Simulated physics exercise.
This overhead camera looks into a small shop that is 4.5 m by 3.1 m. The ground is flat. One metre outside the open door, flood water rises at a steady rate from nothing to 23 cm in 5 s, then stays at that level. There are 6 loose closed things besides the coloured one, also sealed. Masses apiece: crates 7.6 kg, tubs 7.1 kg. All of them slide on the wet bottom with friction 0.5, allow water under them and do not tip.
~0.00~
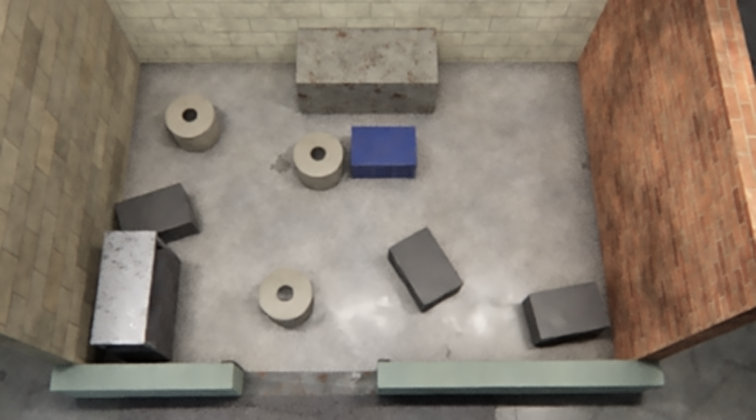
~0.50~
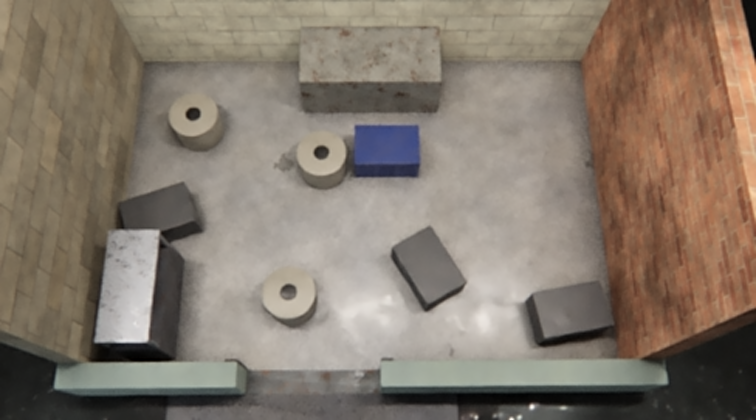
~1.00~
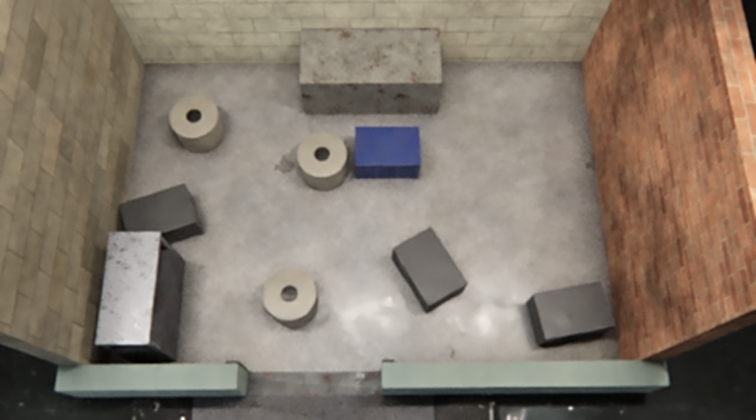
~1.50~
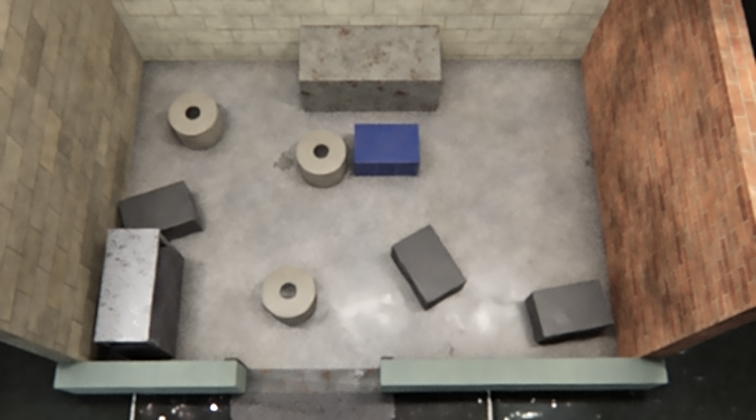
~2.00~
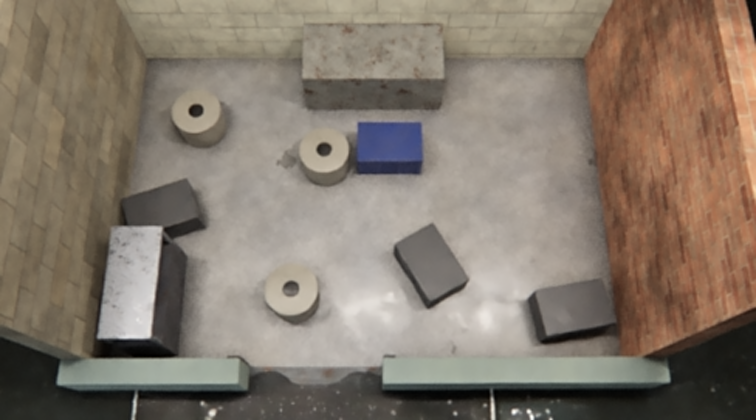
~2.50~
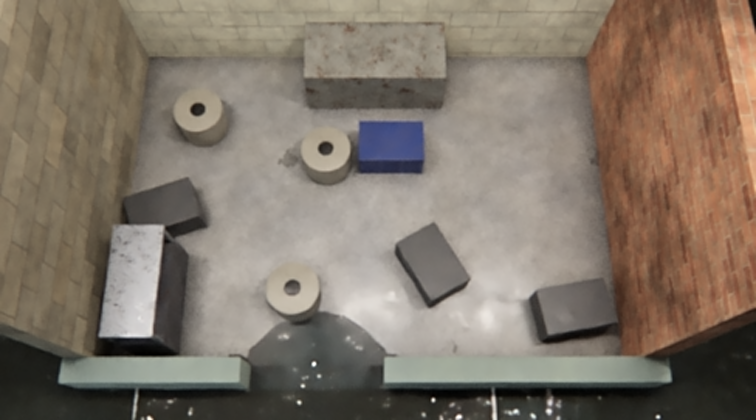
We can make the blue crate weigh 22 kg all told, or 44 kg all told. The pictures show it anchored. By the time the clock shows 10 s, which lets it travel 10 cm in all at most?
Short answer: The heavier one.
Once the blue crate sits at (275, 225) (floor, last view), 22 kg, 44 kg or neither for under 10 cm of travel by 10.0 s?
The answer: You need the heavier weight.
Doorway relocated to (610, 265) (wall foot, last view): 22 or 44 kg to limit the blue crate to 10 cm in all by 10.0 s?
With that change, the small one suffices.
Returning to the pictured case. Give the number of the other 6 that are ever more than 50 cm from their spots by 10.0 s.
My count gives 4.
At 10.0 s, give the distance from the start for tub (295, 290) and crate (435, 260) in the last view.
In turn: 140 cm, 60 cm.
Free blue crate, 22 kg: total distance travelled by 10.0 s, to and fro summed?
I'd say roughly 150 centimetres in all.
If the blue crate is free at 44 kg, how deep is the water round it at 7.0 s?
7 cm, roughly.
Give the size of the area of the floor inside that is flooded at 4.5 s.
Roughly 4.0 m2.
After 3.5 s the blue crate would be 0 cm from its start with 22 kg and 0 cm from its start with 44 kg; 0 cm of water round it then.
After 4.5 s the blue crate would be 0 cm from its start with 22 kg and 0 cm from its start with 44 kg; 4 cm of water round it then.
After 7.0 s the blue crate would be 39 cm from its start with 22 kg and 0 cm from its start with 44 kg; 7 cm of water round it then.
After 10.0 s the blue crate would be 155 cm from its start with 22 kg and 0 cm from its start with 44 kg; 12 cm of water round it then.
